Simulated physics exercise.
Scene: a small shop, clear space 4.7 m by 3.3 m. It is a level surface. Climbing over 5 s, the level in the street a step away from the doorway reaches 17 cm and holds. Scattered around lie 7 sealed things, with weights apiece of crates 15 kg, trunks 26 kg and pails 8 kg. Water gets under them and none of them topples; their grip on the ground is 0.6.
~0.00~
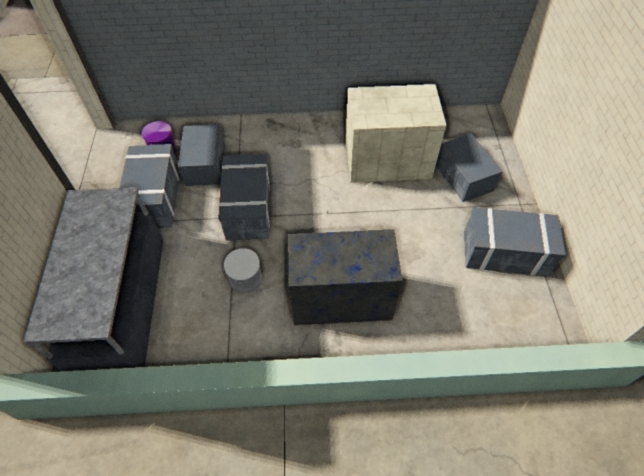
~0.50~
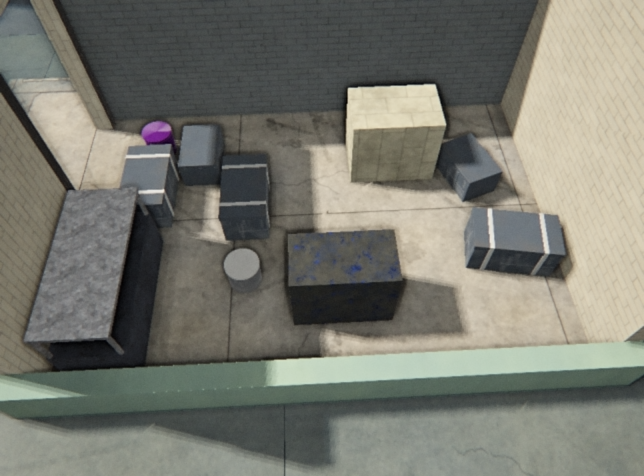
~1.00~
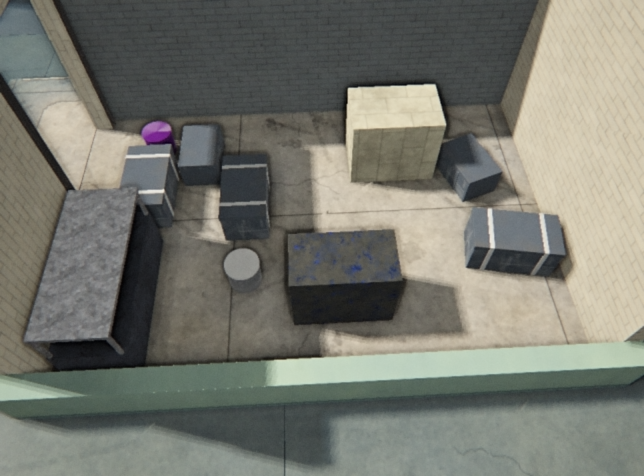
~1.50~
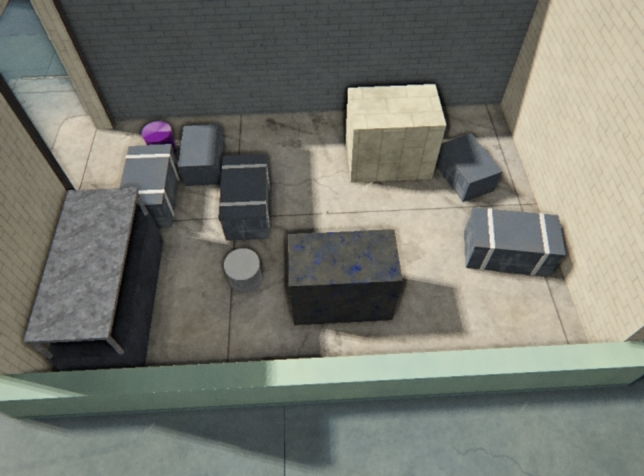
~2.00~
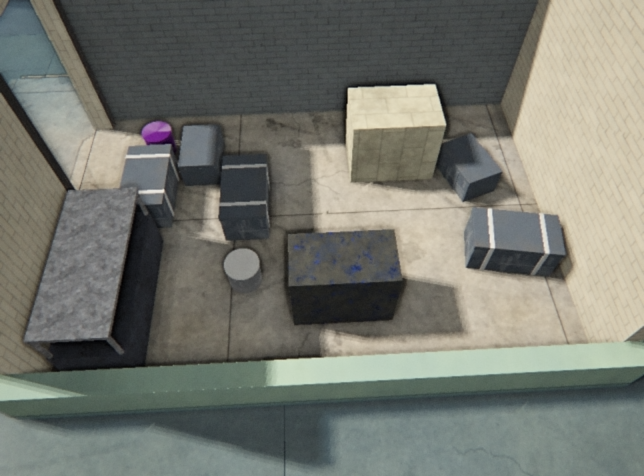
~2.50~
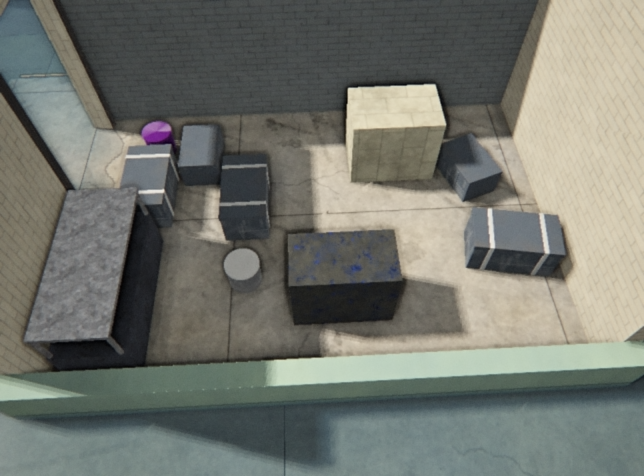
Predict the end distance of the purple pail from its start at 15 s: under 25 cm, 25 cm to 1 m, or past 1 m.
Long gone.
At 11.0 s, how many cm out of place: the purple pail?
Around 350 cm from the start by that time.
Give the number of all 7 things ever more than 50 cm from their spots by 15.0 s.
Count: 6.
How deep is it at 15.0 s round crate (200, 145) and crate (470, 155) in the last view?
Around 13 cm and 10 cm.
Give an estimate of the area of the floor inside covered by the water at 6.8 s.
Roughly 7.5 m2 of it is wet.
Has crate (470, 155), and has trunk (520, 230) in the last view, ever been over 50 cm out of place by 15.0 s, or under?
Well, one by one it's not bigger, then bigger.
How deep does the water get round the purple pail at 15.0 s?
Depth: About 11 cm.
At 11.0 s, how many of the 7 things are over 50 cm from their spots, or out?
Tally: 4.
After 3.5 s the purple pail is near (156, 132), 0.0 m from its start, aground; 0 afloat.
After 6.8 s the purple pail is near (322, 108), 1.9 m from its start, aground; 0 afloat.
After 11.0 s the purple pail is near (492, 114), 3.7 m from its start, afloat; 3 afloat.
After 15.0 s the purple pail is near (518, 216), 3.9 m from its start, afloat; 7 afloat.
